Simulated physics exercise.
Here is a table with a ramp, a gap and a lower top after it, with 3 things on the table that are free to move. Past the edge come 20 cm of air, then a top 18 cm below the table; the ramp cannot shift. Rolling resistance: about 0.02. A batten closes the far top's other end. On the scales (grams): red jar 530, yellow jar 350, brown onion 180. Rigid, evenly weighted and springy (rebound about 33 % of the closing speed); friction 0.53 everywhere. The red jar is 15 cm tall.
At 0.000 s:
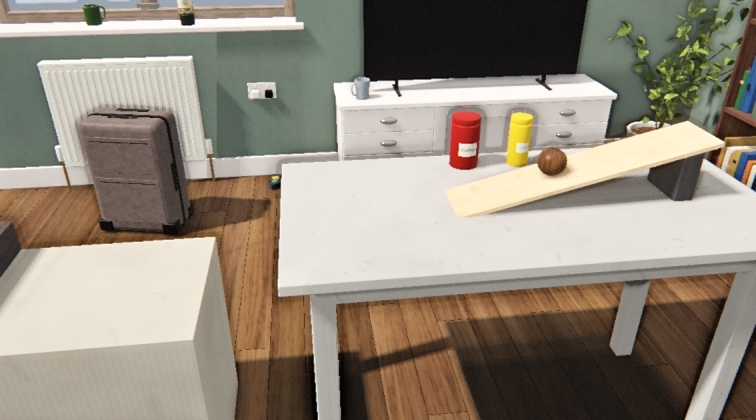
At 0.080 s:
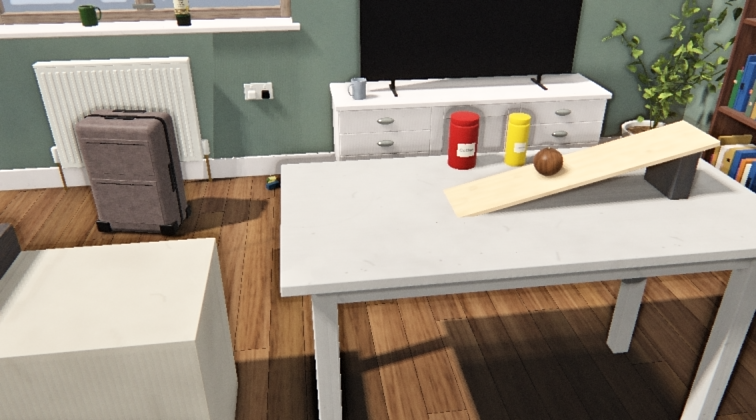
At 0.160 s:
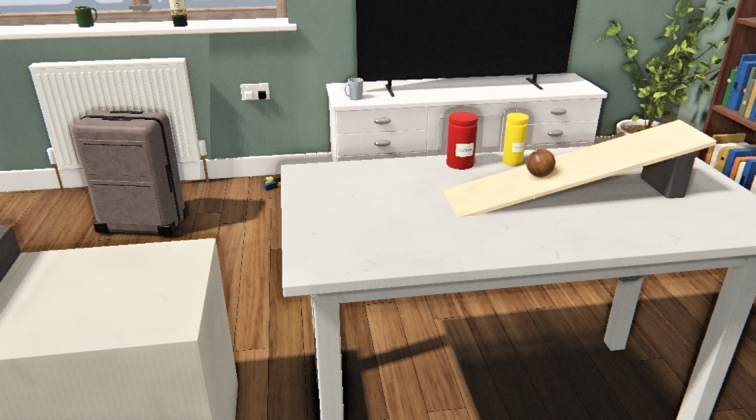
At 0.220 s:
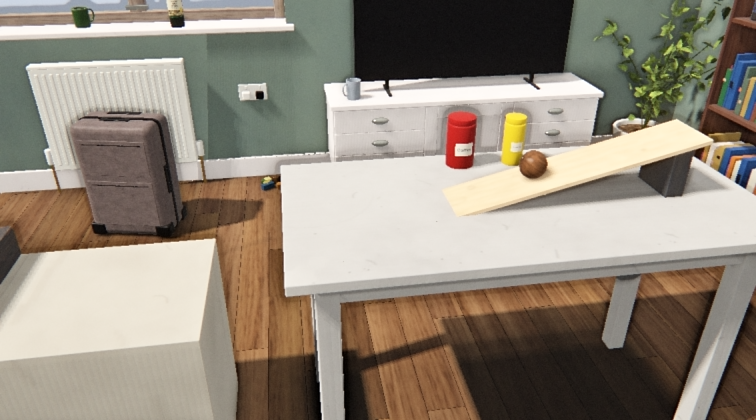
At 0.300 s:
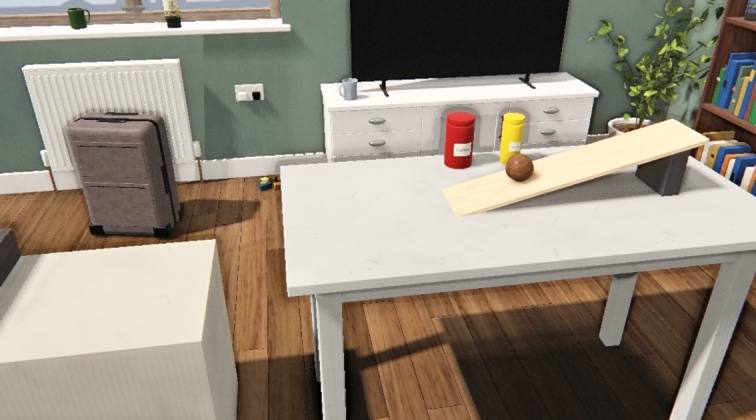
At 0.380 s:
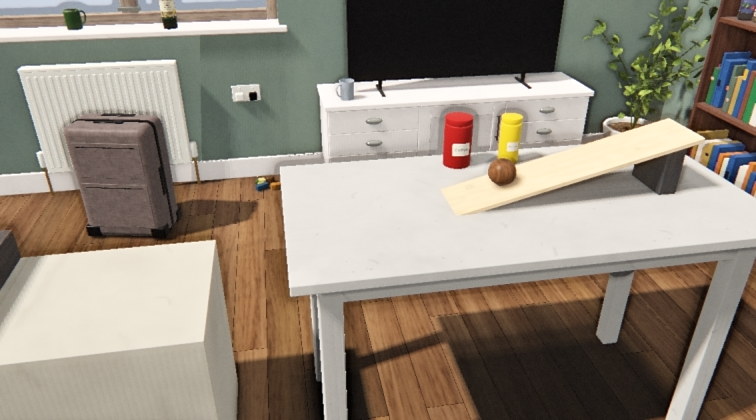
A brown ball rolls slowly down a wooden ramp on a white table.
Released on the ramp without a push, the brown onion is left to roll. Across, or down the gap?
In the end the onion drops into the gap.
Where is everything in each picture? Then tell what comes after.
In the first frame, 67 cm to the edge; brown onion (552, 161); red jar (465, 141).
In the second frame, 67 cm to the edge; brown onion (548, 161); red jar (463, 141).
In the third frame, 65 cm to the edge; brown onion (541, 163); red jar (462, 141).
In the fourth frame, 63 cm to the edge; brown onion (533, 164); red jar (461, 141).
In the fifth frame, 60 cm to the edge; brown onion (519, 168); red jar (459, 141).
In the sixth frame, 56 cm to the edge; brown onion (502, 172); red jar (458, 141).
Around 0.68 s, 33 cm to the edge; brown onion near (413, 192).
Around 0.98 s, 7 cm to the edge; brown onion near (312, 201).
Around 1.28 s, 16 cm past the table's edge; brown onion near (224, 281).
Around 1.58 s, down in the gap; brown onion near (302, 409).
Finally (1.8 s), down in the gap; the bystanders still in place (within 8 cm).
